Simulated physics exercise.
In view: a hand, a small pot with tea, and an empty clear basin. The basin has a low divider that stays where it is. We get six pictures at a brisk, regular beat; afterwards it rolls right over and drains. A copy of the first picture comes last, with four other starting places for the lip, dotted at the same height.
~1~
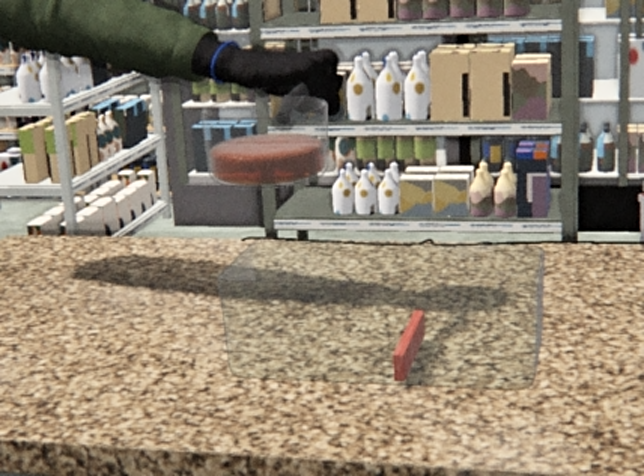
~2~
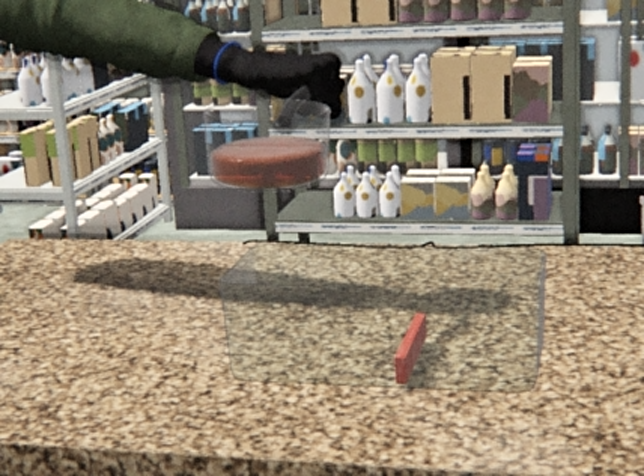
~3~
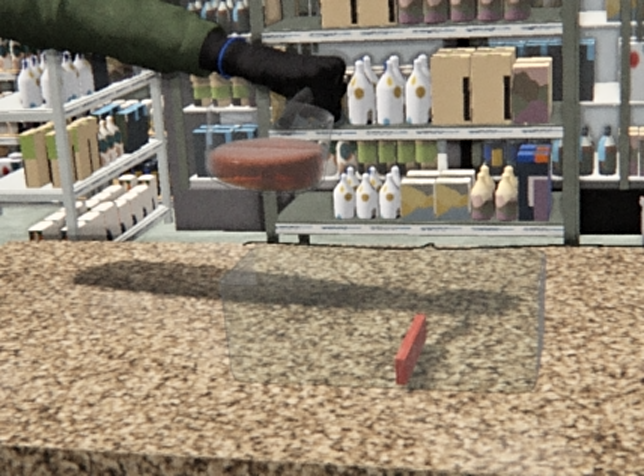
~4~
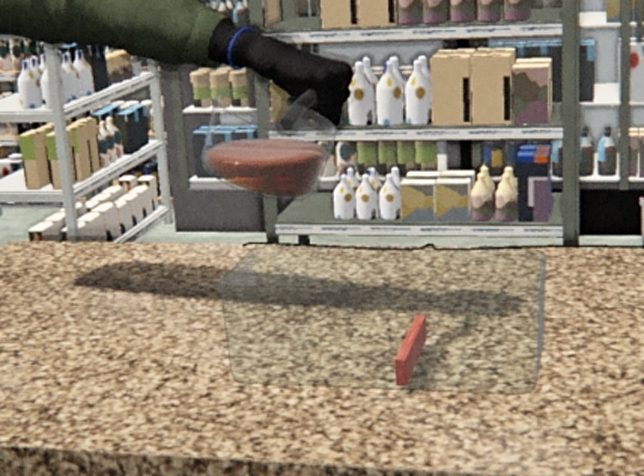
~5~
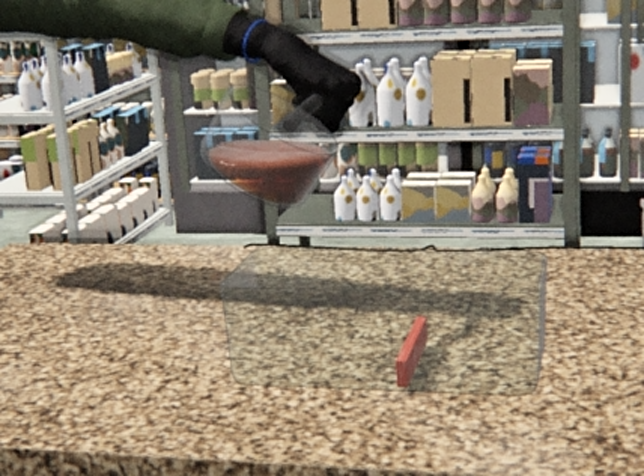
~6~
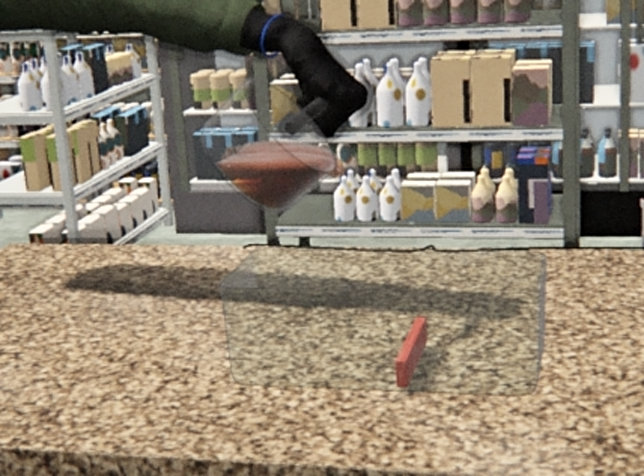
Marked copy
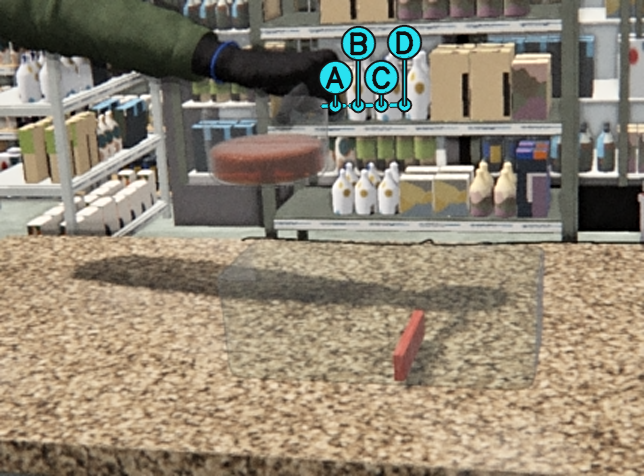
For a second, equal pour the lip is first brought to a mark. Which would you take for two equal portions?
B.
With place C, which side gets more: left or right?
The right side.
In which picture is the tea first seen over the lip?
In picture 6.
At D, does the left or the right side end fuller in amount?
The right one.
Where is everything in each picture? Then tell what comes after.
Upright, lip at (322, 106); basin from (231, 374) to (535, 388); top of the wall at (409, 332); nothing has left yet, in the first picture.
Tipped about 2°, lip at (325, 111); nothing has left yet, in the second picture.
Tipped about 9°, lip at (329, 120); nothing has left yet, in the third picture.
Tipped about 20°, lip at (333, 133); nothing has left yet, in the fourth picture.
Tipped about 34°, lip at (335, 151); nothing has left yet, in the fifth picture.
Tipped about 49°, lip at (332, 168); tea is over the lip, down to (337, 174), in the sixth picture.
In cyan, A at (335, 105); B at (358, 105); C at (381, 105); D at (404, 104).
With A, about 85 % ends left of the wall and 14 % right of it.
With B, about 45 % ends left of the wall and 54 % right of it.
With C, about 10 % ends left of the wall and 89 % right of it.
With D, about 9 % ends left of the wall and 90 % right of it.
